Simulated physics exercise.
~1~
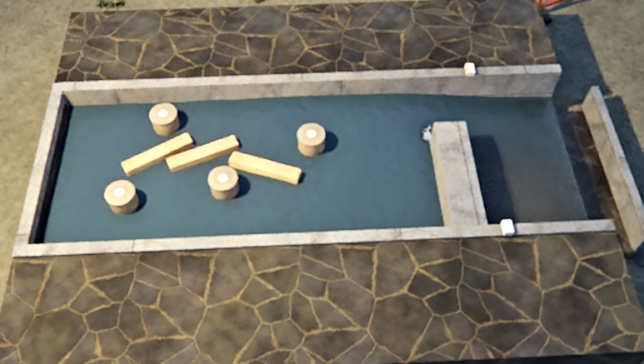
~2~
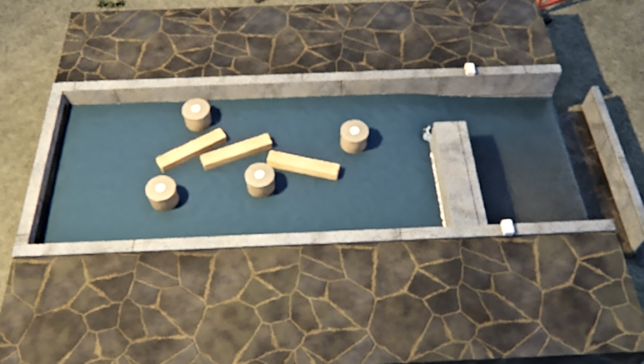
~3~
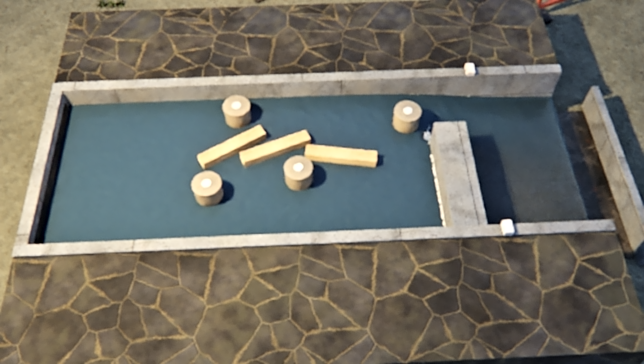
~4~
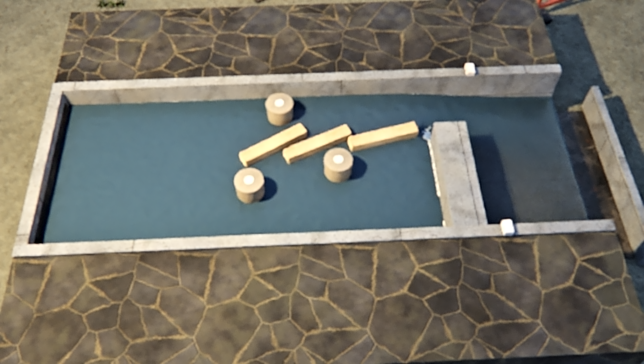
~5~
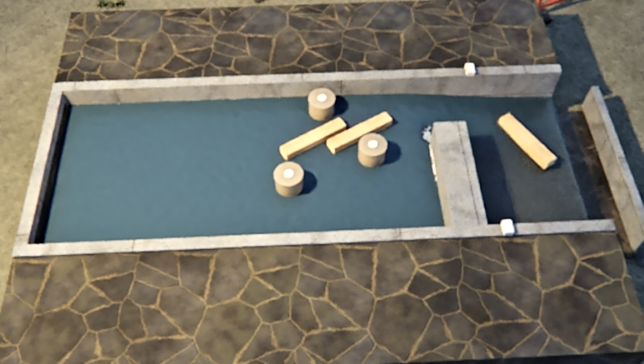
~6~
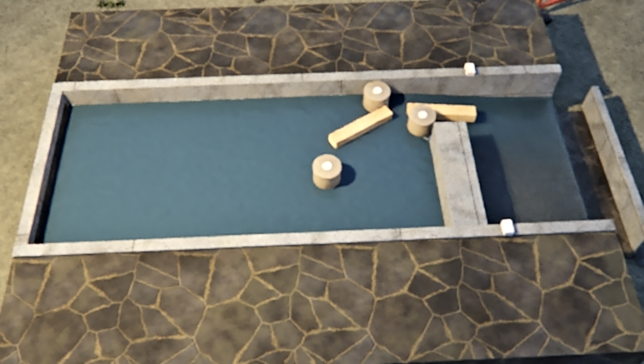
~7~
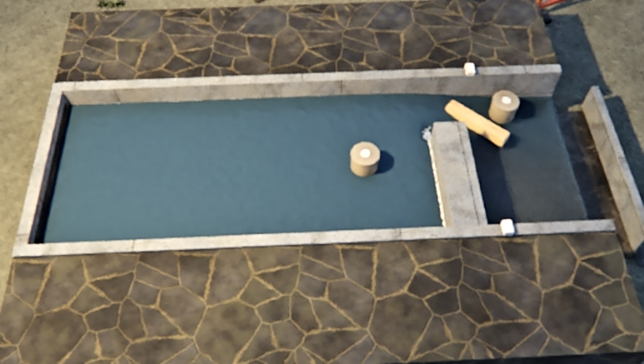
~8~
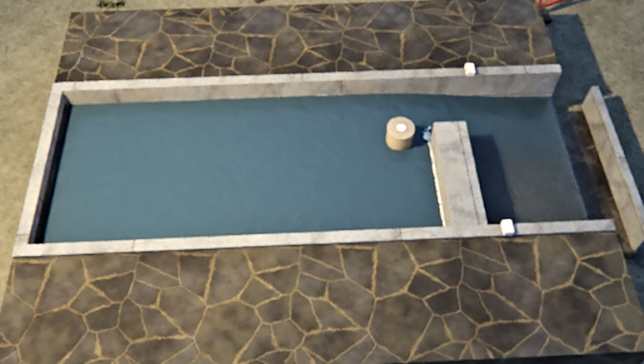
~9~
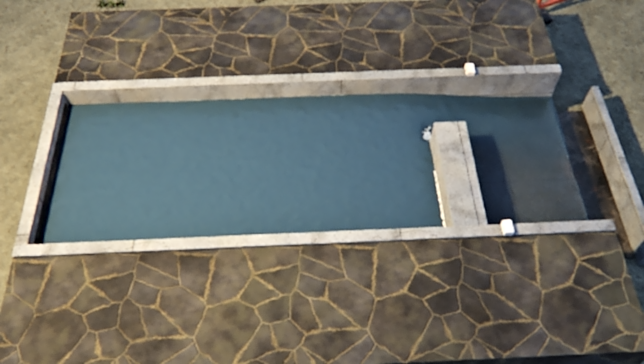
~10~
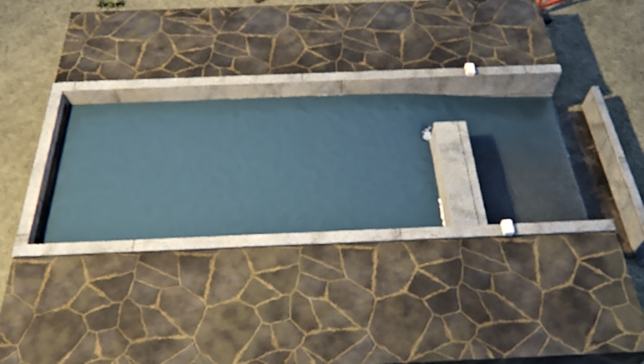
Water channel between stone-patterned banks carrying wooden tubs and beams rightward through the gap beside a barrier, ending with none left.
